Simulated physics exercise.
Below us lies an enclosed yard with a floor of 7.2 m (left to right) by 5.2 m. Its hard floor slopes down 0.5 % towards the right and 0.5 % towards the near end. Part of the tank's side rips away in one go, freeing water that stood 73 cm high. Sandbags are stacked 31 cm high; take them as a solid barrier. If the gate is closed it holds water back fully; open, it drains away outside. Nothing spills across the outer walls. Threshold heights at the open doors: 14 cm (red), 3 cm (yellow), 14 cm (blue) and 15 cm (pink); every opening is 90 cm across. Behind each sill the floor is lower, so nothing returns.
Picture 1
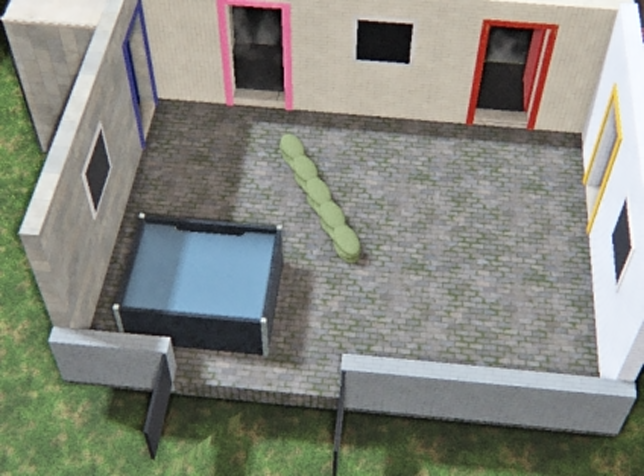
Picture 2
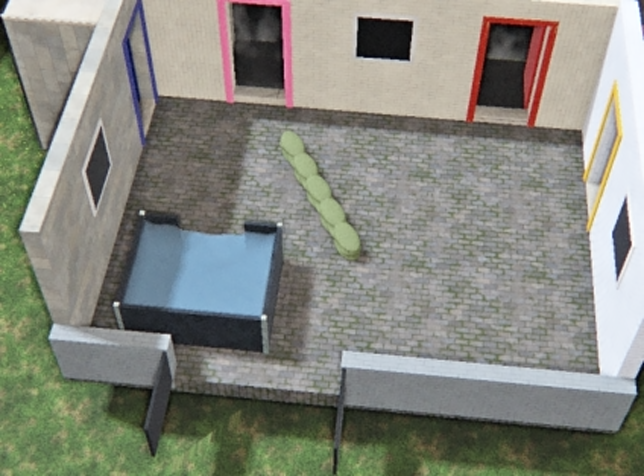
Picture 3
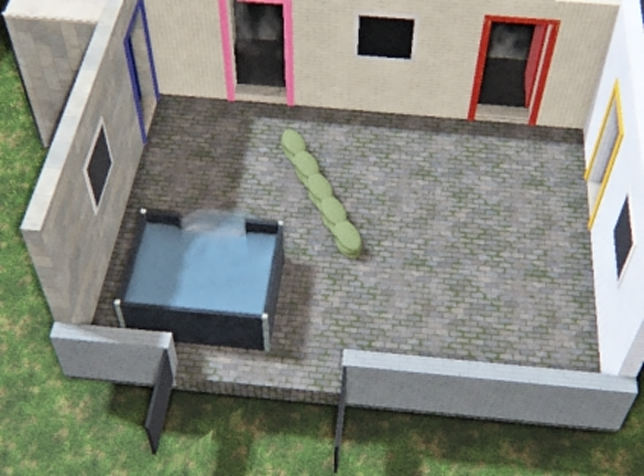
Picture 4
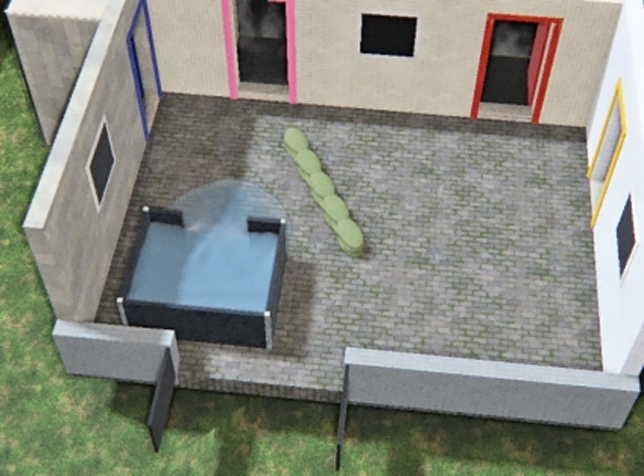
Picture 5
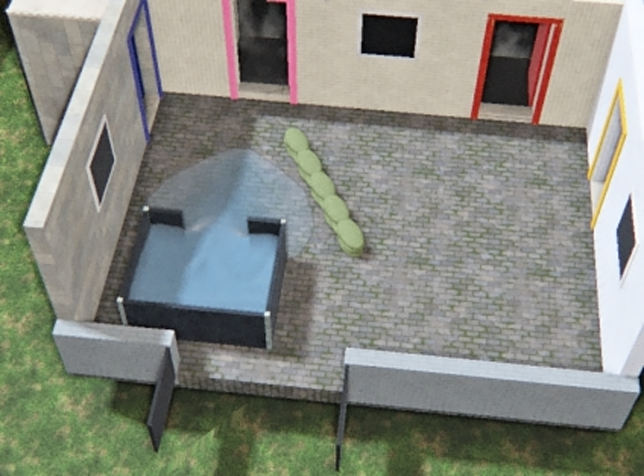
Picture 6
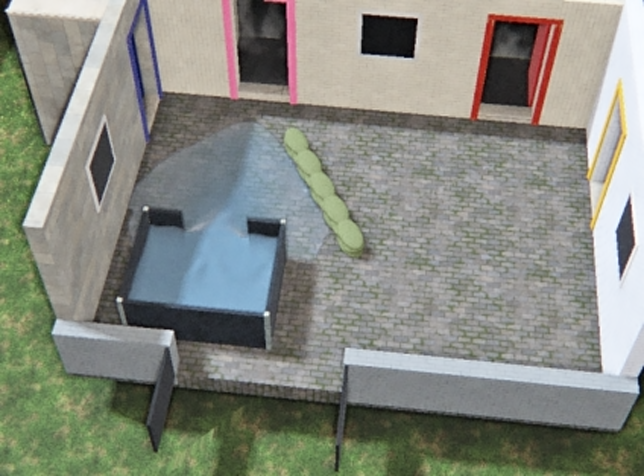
Water pours from a gap in the tank's far side and fans out across the paving.
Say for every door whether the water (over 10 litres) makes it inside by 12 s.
The water let in: At the red door it does not reach the limit; at the yellow door it passes the limit; at the blue door it passes the limit; at the pink door it passes the limit.
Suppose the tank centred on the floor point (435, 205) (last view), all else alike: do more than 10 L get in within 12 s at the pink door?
Then: Pink under.
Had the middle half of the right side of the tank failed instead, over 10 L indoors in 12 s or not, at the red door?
Then: Red not over.
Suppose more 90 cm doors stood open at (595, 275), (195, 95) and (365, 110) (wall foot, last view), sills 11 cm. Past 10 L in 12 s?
In that order: Below, over, below.
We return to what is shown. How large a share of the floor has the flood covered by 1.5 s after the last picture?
About 25 per cent.
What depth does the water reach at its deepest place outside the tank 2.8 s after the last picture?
Roughly 23 cm.
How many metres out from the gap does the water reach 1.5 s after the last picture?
About 4.0 m.
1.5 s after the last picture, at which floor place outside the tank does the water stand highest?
Around (224, 103).
Then, 0.7 s after the last picture water covers 25 % of the floor and is deepest (32 cm) near (297, 174); red door not reached, yellow door not reached, blue door 13 cm at the sill, 0 L in, pink door 28 cm at the sill, 19 L in.
Then, 1.5 s after the last picture water covers 25 % of the floor and is deepest (37 cm) near (224, 103); red door not reached, yellow door not reached, blue door 20 cm at the sill, 8 L in, pink door 29 cm at the sill, 98 L in.
Then, 2.8 s after the last picture water covers 40 % of the floor and is deepest (23 cm) near (245, 105); red door not reached, yellow door not reached, blue door 18 cm at the sill, 50 L in, pink door 23 cm at the sill, 165 L in.
Then, 6.3 s after the last picture water covers 75 % of the floor and is deepest (15 cm) near (86, 349); red door 2 cm at the sill, 0 L in, yellow door 7 cm at the sill, 12 L in, blue door 11 cm at the sill, 59 L in, pink door 12 cm at the sill, 196 L in.
Then, 11.3 s after the last picture water covers 80 % of the floor and is deepest (10 cm) near (86, 349); red door 2 cm at the sill, 0 L in, yellow door 5 cm at the sill, 36 L in, blue door 5 cm at the sill, 59 L in, pink door 6 cm at the sill, 196 L in.
